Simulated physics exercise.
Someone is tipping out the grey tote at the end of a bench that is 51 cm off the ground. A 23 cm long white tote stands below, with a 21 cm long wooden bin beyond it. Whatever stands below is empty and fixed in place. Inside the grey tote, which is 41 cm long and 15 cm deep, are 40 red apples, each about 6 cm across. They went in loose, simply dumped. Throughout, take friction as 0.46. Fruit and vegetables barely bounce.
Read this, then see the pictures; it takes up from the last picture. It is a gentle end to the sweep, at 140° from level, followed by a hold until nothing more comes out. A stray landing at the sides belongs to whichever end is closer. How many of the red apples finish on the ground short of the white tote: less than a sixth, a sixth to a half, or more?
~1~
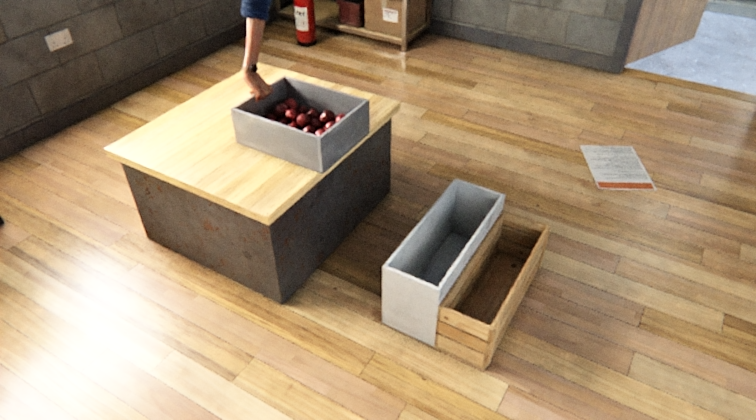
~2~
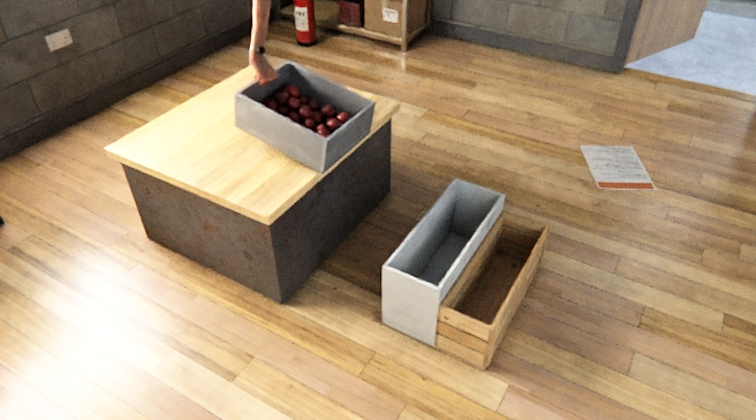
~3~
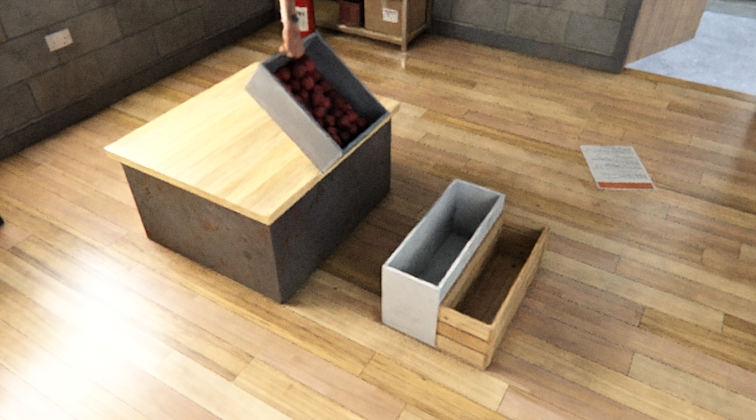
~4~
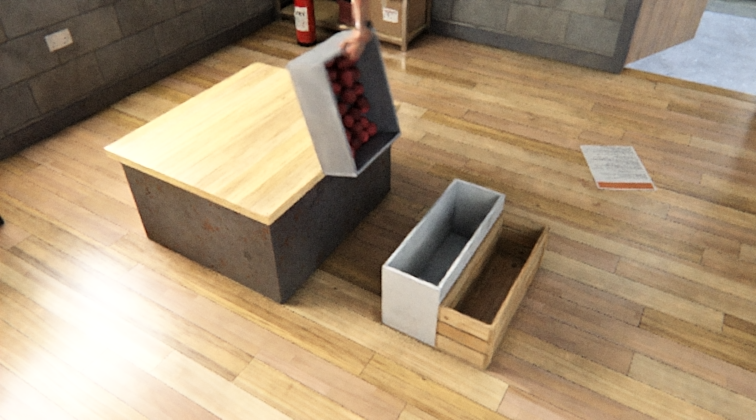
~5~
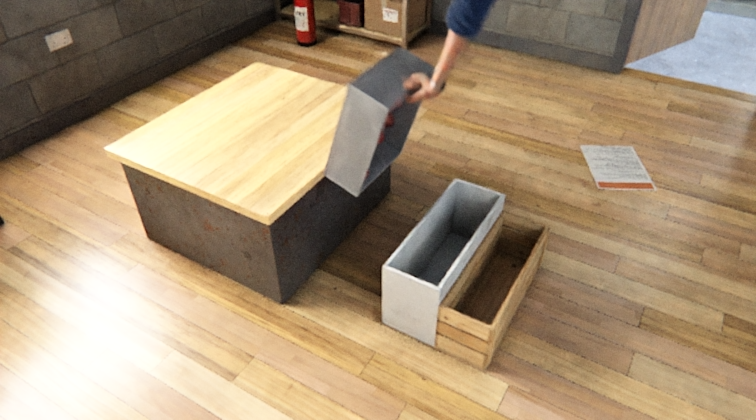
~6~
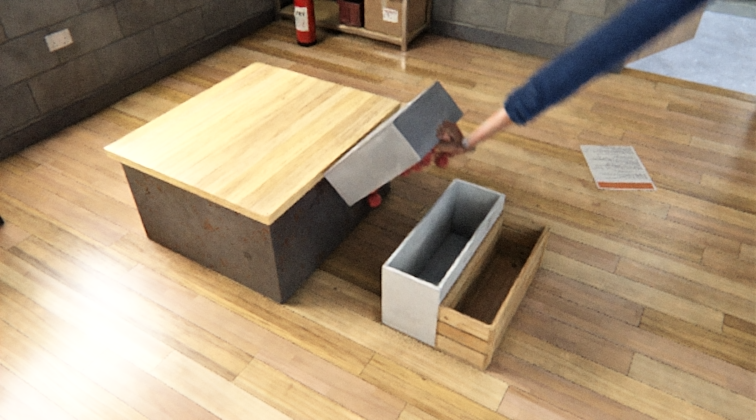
When it all settles, a sixth up to a half of them lie on the ground short of the white tote.
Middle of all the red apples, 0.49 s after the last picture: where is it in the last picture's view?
Look around pixel (436, 275).
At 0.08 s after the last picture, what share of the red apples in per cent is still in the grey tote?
Around 10 per cent of the load.
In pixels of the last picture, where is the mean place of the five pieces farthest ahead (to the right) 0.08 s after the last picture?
Centre approx. at (474, 214) px.
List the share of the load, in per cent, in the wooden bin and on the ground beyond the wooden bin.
Roughly 30 and 5 per cent.
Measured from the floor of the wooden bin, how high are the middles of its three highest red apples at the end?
7 cm, more or less.
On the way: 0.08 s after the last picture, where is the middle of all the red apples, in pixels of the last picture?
Around (431, 200).
Then, 0.08 s after the last picture, tilt 140°; 5 still in the grey tote and 35 in the air.
Then, 0.17 s after the last picture, tilt 140°; 11 in the white tote, 9 in the wooden bin, 6 on the ground short of the white tote and 14 in the air.
Then, 0.31 s after the last picture, tilt 140°; 12 in the white tote, 11 in the wooden bin, 15 on the ground short of the white tote, 1 on the ground beyond the wooden bin and 1 in the air.
Outcome (0.49 s after the last picture), 12 in the white tote, 11 in the wooden bin, 15 on the ground short of the white tote and 2 on the ground beyond the wooden bin. Asked share, 15 of 40, 38 per cent.
